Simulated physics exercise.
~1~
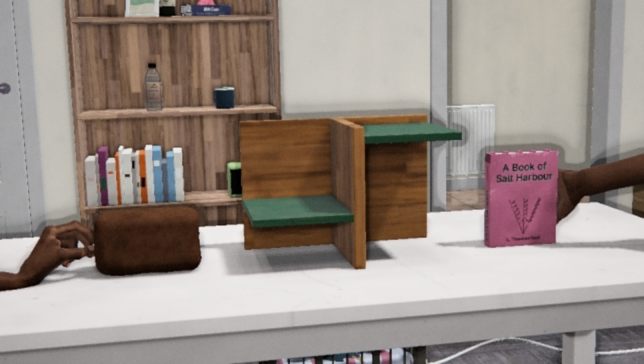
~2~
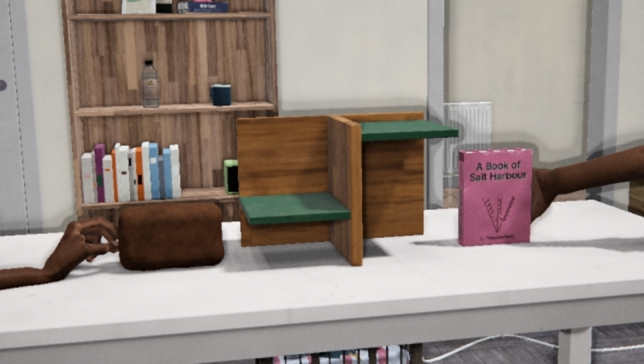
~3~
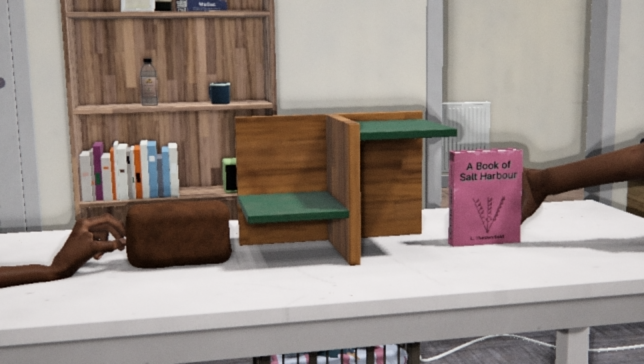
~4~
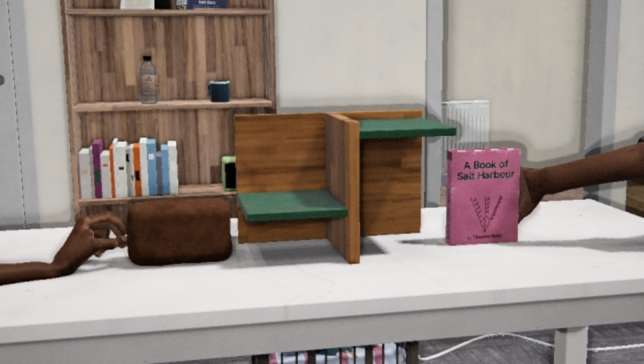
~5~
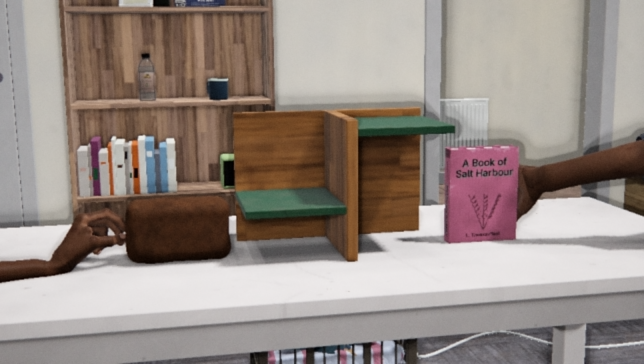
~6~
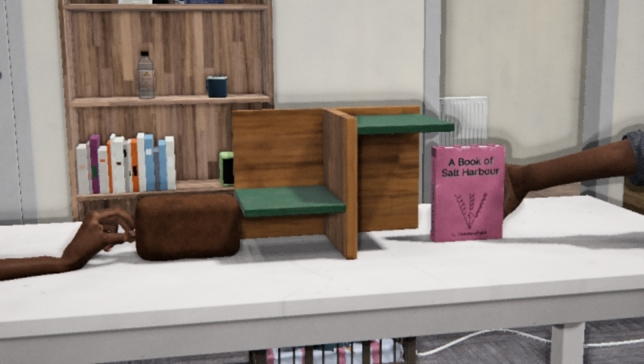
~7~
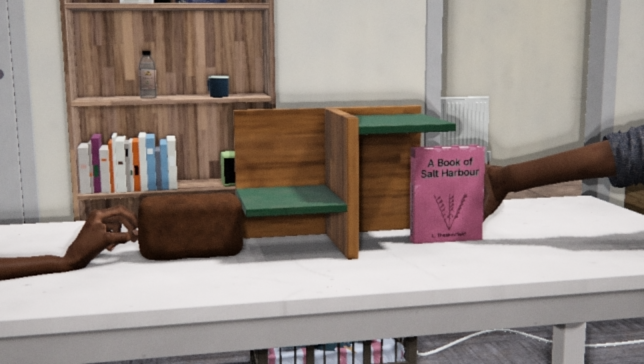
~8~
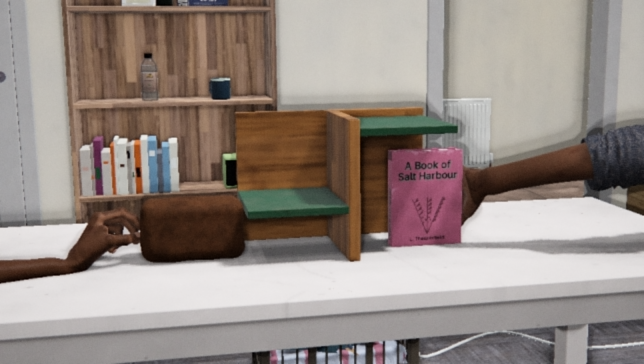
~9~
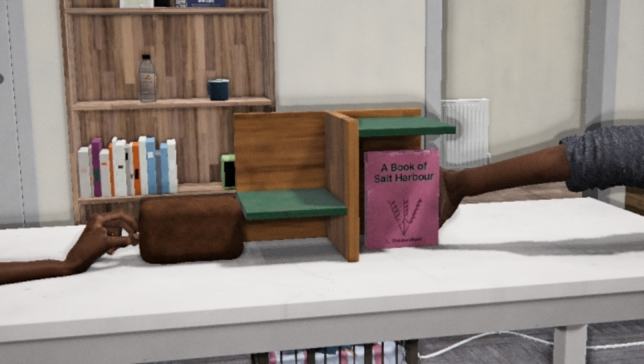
A pink book is pushed left under the higher shelf while a brown loaf-like block, pushed right, stops at the lower one.
